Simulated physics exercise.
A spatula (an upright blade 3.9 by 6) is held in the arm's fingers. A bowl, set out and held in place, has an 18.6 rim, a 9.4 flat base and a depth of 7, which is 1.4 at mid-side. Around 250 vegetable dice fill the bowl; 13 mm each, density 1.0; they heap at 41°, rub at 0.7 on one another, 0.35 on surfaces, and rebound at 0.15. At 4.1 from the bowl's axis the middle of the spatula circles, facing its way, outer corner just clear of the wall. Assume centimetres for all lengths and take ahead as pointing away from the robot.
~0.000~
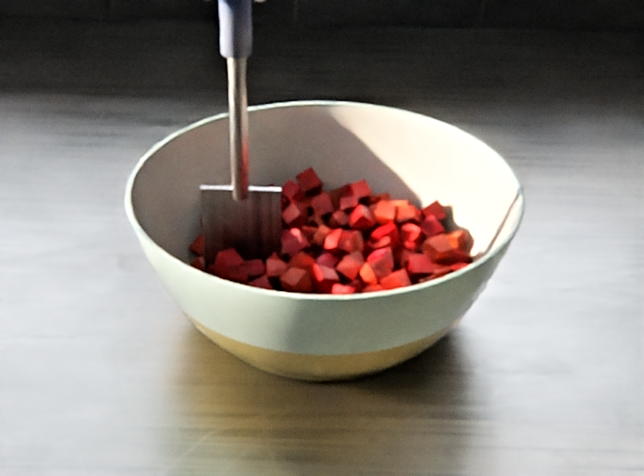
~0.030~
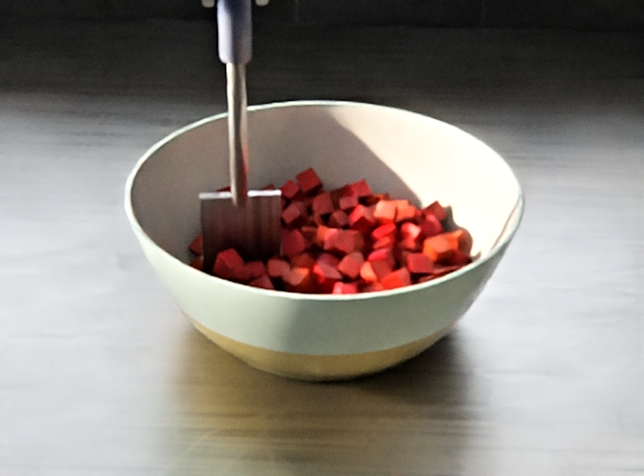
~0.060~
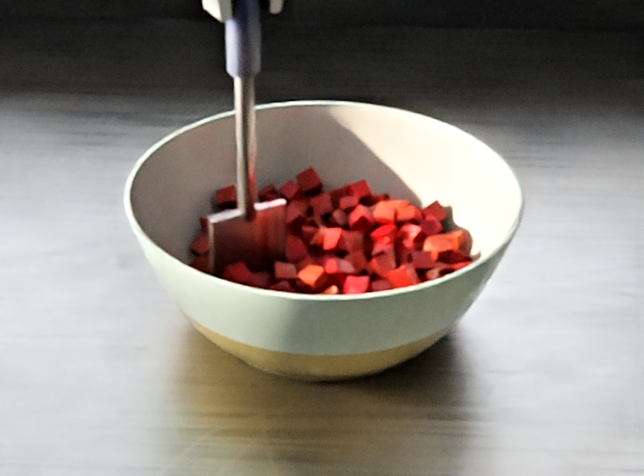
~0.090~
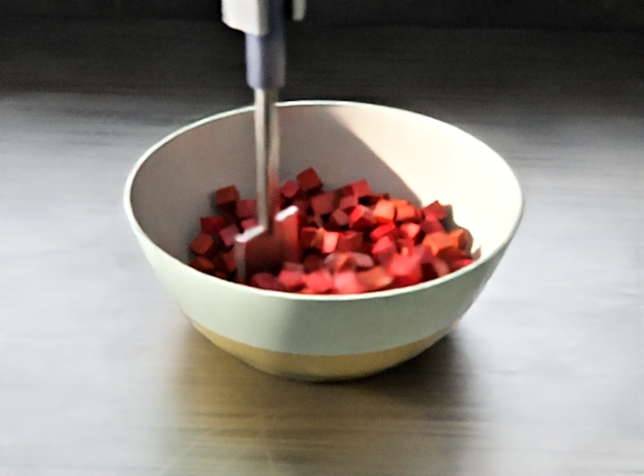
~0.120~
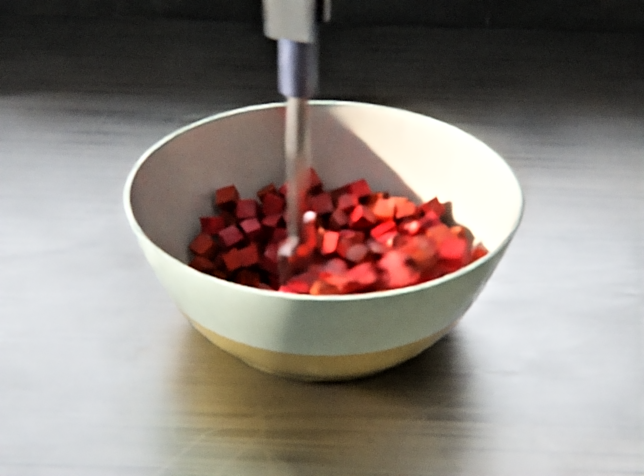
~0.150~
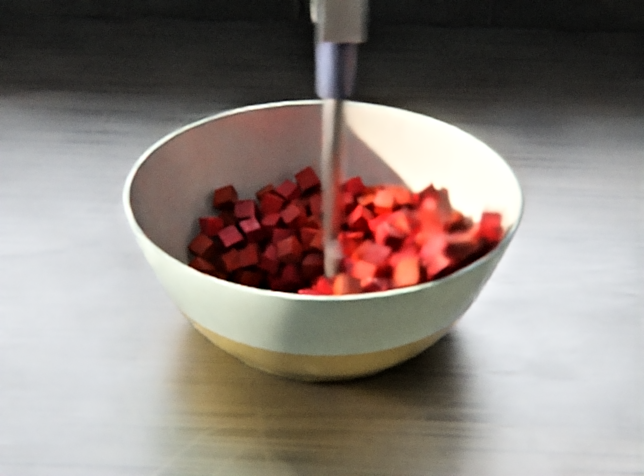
The clip shows a bowl of red vegetable dice on a table as a gripper-held spatula stands in it, then sweeps along the near side from left to right, turning as it goes and pushing dice toward the right wall.
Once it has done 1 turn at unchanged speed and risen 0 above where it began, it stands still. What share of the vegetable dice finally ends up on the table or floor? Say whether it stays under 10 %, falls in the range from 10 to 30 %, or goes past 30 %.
The share falls from 10 to 30 %.
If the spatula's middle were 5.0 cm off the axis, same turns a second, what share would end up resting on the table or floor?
It would be close to 25 per cent then.
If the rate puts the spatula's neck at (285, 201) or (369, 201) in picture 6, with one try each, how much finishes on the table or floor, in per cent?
Around 5 and 25 per cent respectively.
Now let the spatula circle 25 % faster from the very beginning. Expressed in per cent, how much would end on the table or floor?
Near 25 in a hundred, it would be.
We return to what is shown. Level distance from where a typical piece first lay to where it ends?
Something like 10 centimetres, give or take.
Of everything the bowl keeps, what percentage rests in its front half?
Around 70 per cent of what the bowl keeps.
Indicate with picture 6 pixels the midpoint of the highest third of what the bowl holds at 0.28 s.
Around pixel (405, 150).
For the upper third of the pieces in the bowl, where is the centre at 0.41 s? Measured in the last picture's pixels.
I'd put it close to (222, 163).
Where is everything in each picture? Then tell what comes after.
The first picture shows spatula neck at (240, 161), 0° round; upper third of the load around (343, 261), from x 195 to 460, top at y 180; 249 in the bowl.
The second picture shows spatula neck at (239, 167), 9° round; upper third of the load around (338, 264), from x 195 to 460, top at y 180.
The third picture shows spatula neck at (247, 182), 30° round; upper third of the load around (340, 276), from x 195 to 465, top at y 180.
The fourth picture shows spatula neck at (268, 195), 53° round; upper third of the load around (351, 278), from x 200 to 470, top at y 180.
The fifth picture shows spatula neck at (298, 204), 76° round; upper third of the load around (378, 279), from x 200 to 480, top at y 180.
The sixth picture shows spatula neck at (334, 206), 98° round; upper third of the load around (409, 257), from x 200 to 495, top at y 180; 249 in the bowl.
By 0.28 s, 197° round, highest piece 9 above the table; 239 in the bowl, 1 on the table or floor, 9 in flight or on the tool.
By 0.41 s, 296° round, highest piece 10 above the table; 219 in the bowl, 15 on the table or floor, 15 in flight or on the tool.
By 0.68 s, 0° round, highest piece 7 above the table; 209 in the bowl, 40 on the table or floor.
By 1.38 s, 0° round, highest piece 7 above the table; 209 in the bowl, 40 on the table or floor.
Final count, 209 in the bowl, 40 on the table or floor. That is 16 % on the table or floor.
